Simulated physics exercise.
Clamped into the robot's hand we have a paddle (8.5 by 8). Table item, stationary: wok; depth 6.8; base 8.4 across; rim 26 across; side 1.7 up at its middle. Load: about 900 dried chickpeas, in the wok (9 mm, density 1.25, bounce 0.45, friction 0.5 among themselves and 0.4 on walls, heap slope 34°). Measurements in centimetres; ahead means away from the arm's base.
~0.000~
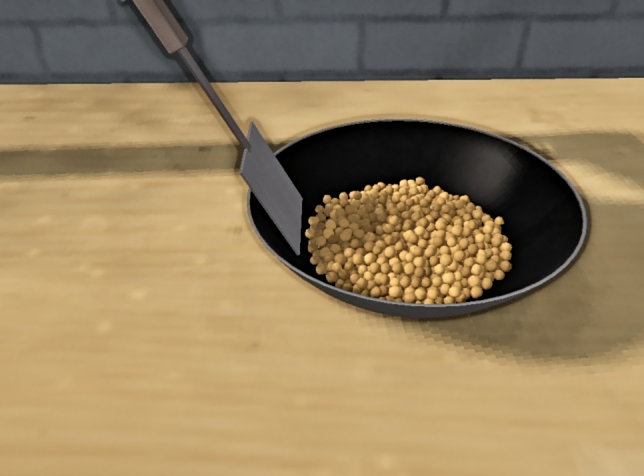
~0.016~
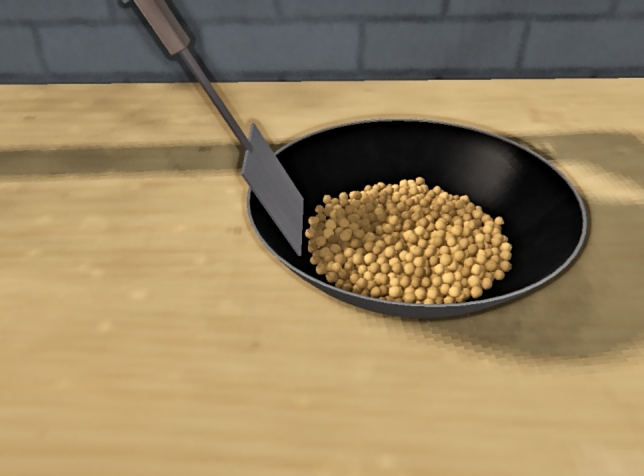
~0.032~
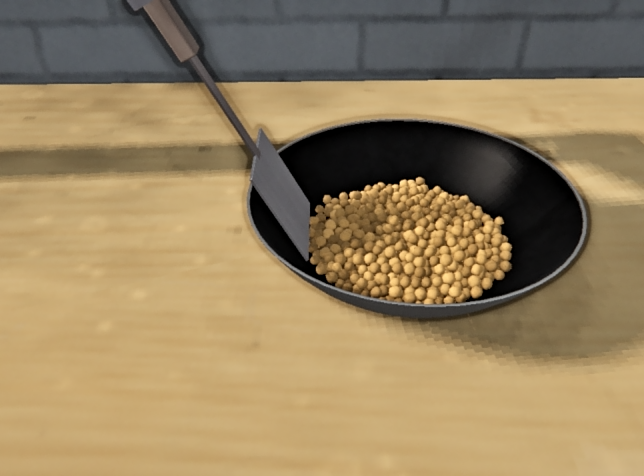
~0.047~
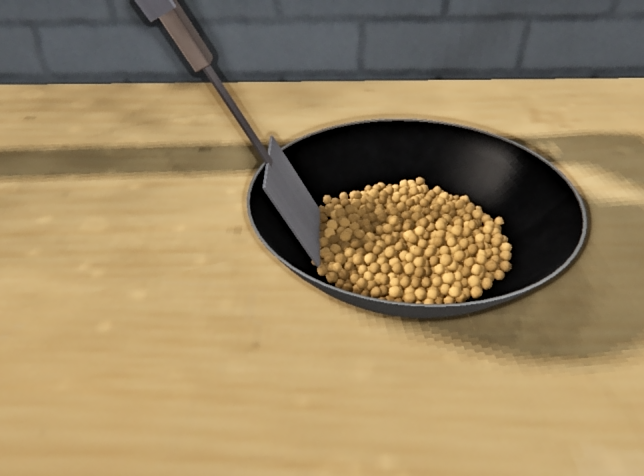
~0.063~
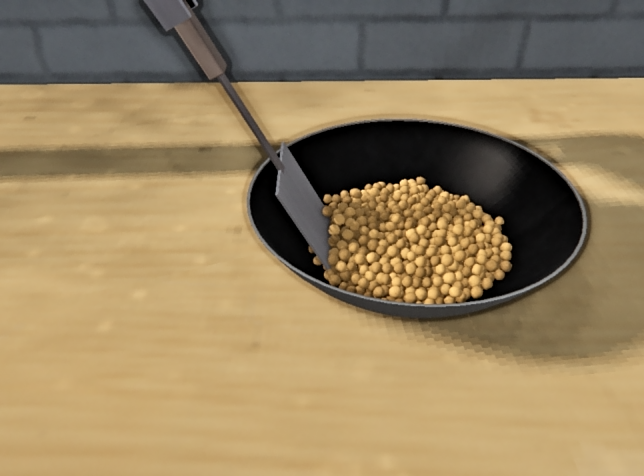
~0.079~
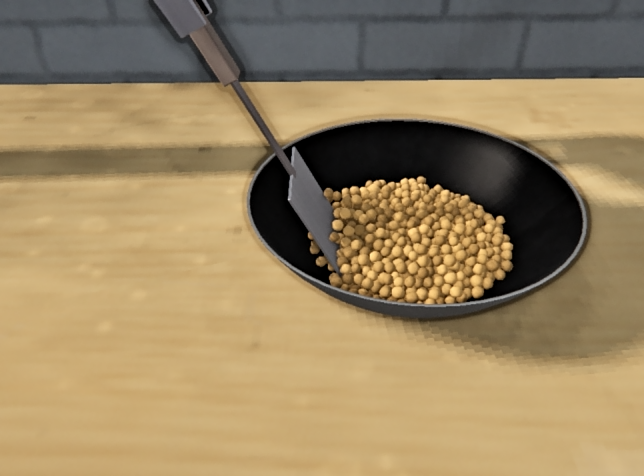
The video shows a flat paddle angled into the left side of a dark wok of chickpeas on a wooden surface. The paddle moves slowly a short way right and slightly down into the edge of the heap, which barely shifts.
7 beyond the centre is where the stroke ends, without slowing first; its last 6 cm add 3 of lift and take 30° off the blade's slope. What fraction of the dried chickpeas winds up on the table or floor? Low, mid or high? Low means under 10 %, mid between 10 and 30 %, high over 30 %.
Low.
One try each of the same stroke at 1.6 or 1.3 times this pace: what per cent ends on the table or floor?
Roughly 20 percent for the first try, 5 percent for the second.
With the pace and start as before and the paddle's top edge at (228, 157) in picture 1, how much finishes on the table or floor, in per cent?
0 percent or so.
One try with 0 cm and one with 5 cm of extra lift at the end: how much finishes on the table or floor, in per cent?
Result, in order: Approx. 5 % and 10 %.
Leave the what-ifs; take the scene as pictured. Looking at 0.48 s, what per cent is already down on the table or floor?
That would be near 0 per cent, give or take.
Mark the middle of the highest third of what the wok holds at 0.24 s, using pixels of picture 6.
(492, 211).
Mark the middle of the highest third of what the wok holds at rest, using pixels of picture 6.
Roughly at (516, 209).
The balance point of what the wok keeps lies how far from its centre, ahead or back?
Ahead, by about 4.5 cm.
After 0.16 s, sloping 63°, highest piece 10 above the table; 900 in the wok.
After 0.24 s, sloping 50°, highest piece 7 above the table; 900 in the wok.
After 0.48 s, sloping 33°, highest piece 7 above the table; 881 in the wok, 9 on the table or floor, 10 on the blade or in flight.
After 1.53 s, sloping 33°, highest piece 7 above the table; 881 in the wok, 19 on the table or floor.
At rest, 881 in the wok, 19 on the table or floor. That is 2 % on the table or floor.
